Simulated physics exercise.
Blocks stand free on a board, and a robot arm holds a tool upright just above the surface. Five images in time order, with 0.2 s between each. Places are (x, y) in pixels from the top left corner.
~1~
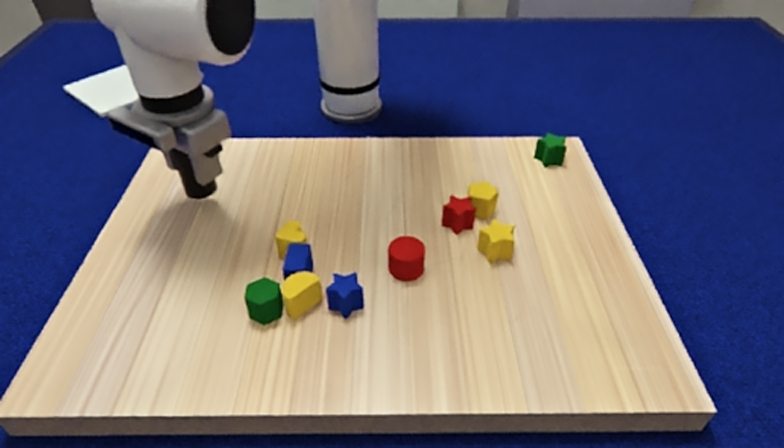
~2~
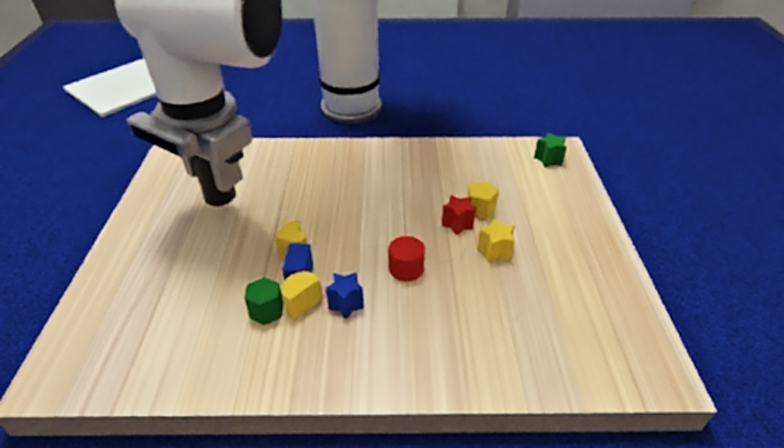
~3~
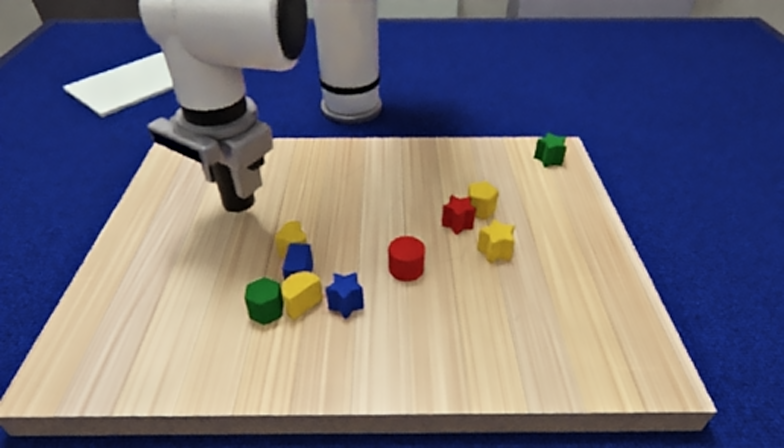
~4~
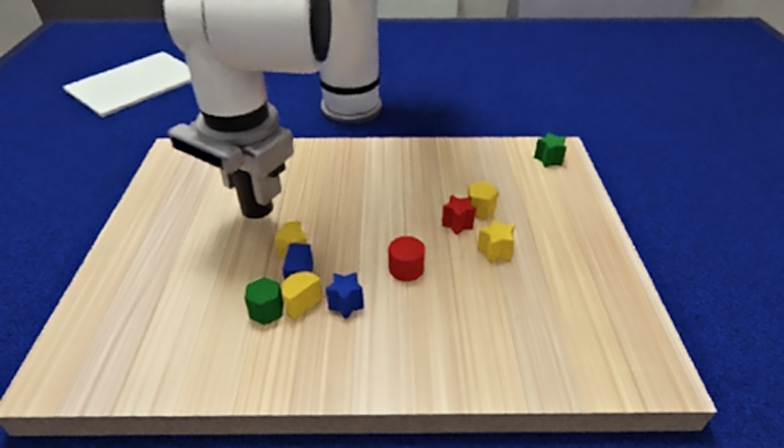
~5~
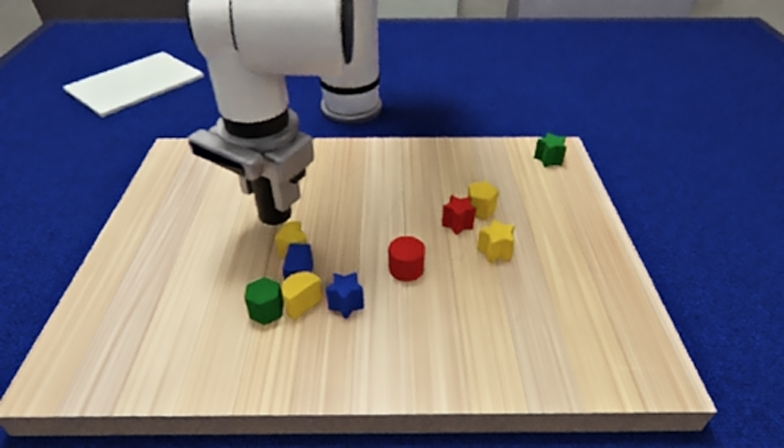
We see a robot arm holding a dark tool upright over a wooden board scattered with coloured blocks. The tool moves steadily right and slightly nearer, coming close to a small yellow block, while the blocks stay still.
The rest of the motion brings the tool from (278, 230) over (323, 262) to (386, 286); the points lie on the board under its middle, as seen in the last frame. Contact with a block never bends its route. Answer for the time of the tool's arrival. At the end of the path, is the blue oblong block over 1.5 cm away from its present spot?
Final answer: Yes.
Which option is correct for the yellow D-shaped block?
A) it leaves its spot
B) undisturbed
The one that fits is A, it leaves its spot.
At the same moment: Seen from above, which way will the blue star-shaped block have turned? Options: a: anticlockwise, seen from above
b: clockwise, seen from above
Correct choice: A.
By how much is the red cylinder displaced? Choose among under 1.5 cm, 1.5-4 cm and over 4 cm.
The block winds up within 1.5 cm of where it is now.
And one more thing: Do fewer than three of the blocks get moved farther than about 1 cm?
No, that is not how it ends up.
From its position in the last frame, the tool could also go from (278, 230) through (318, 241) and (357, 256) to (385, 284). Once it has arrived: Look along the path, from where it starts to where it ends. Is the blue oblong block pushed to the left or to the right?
It's pushed right.
On the path given first. One third of the way, tool (306, 237); yellow heart block (317, 253); blue oblong block (311, 279), turned 20° clockwise; yellow D-shaped block (294, 305), turned 45° clockwise.
Two thirds of the way, tool (341, 259); yellow heart block (346, 275), turned 60° clockwise; blue oblong block (315, 294), turned 55° clockwise; yellow D-shaped block (285, 315), turned 55° clockwise; blue star-shaped block (355, 299), turned 20° anticlockwise.
At the end, tool (385, 271); yellow heart block (356, 284), turned 85° clockwise; blue oblong block (315, 294), turned 55° clockwise; yellow D-shaped block (284, 315), turned 55° clockwise; blue star-shaped block (358, 306), turned 25° anticlockwise; red cylinder (412, 247).
